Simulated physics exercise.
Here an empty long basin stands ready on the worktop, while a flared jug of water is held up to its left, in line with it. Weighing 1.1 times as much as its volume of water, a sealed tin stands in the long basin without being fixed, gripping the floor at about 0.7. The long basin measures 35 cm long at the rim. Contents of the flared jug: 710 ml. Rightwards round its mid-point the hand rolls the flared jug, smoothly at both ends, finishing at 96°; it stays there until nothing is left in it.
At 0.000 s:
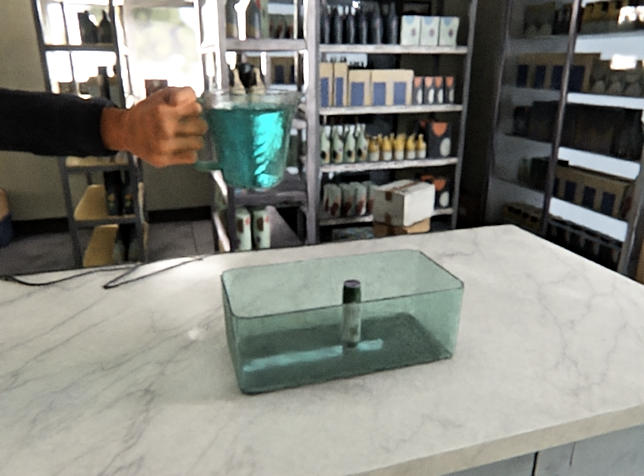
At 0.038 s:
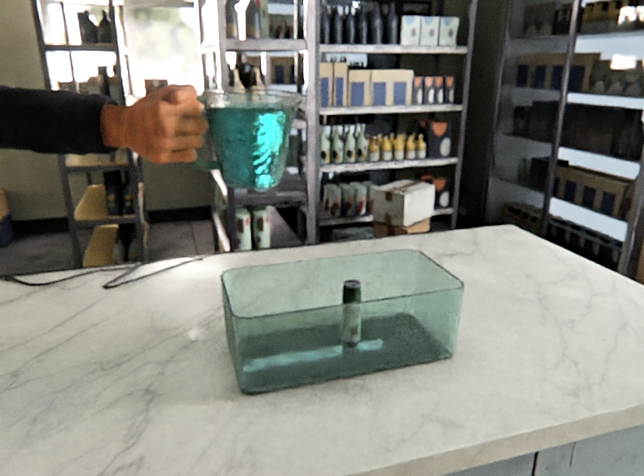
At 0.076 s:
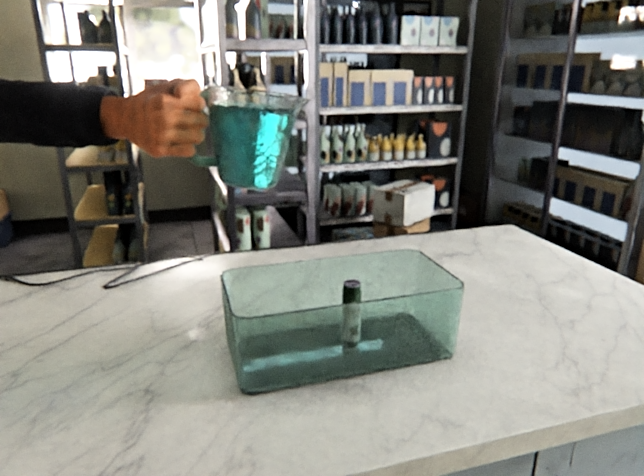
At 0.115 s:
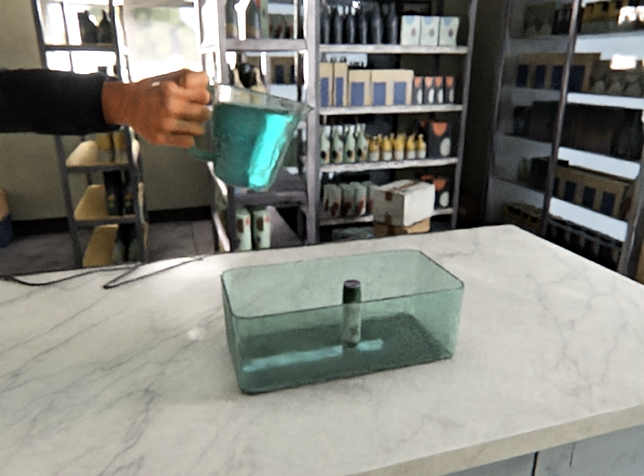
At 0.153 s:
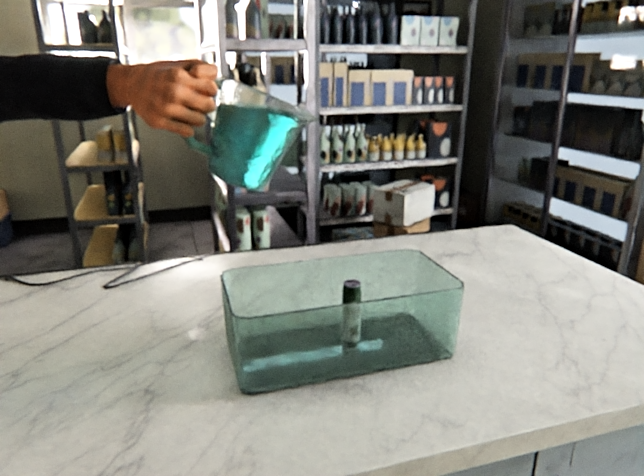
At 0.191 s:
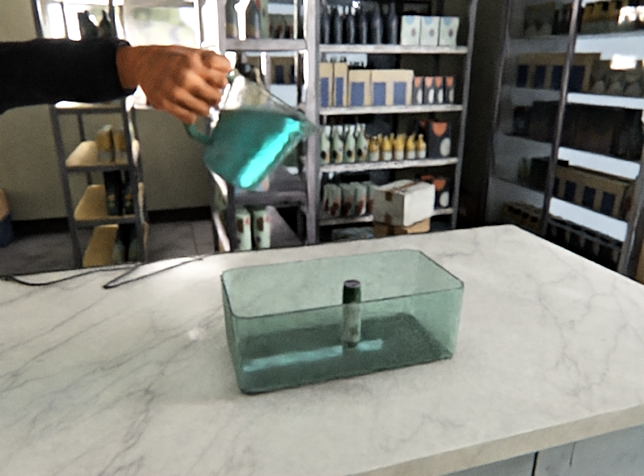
In a storeroom lined with metal shelves of bottles and boxes, a still camera looks slightly down on a pale marbled worktop. A clear green-tinted long basin stands on the worktop with a small dark-capped tin upright inside it, and a dark-sleeved hand holds a flared jug of teal liquid above and to its left. The hand smoothly rolls the jug rightwards into a marked tilt.
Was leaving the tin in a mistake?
No, it keeps its footing.
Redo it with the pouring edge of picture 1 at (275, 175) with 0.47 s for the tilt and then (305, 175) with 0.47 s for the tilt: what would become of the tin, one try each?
The tin stays vertical the first time and overturns the second time.
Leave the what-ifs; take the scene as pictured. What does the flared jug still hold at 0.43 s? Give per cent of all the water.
Roughly 46 %.
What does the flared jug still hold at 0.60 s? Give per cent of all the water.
I'd estimate some 12 per cent.
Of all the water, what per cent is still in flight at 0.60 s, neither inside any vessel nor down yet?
Some 24 per cent.
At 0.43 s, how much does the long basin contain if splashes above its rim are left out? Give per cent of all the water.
Near 6 in a hundred.
By 0.43 s the tilt is 94° and 46 per cent is still to pour; the tin stands where it began.
By 0.60 s the tilt is 96° and 13 per cent is still to pour; the tin stands where it began.
By 0.77 s the tilt is 96° and 2 per cent is still to pour; the tin stands where it began.
By 0.97 s the tilt is 96° and 0 per cent is still to pour; the tin stands where it began.
At rest the tin stands where it began.
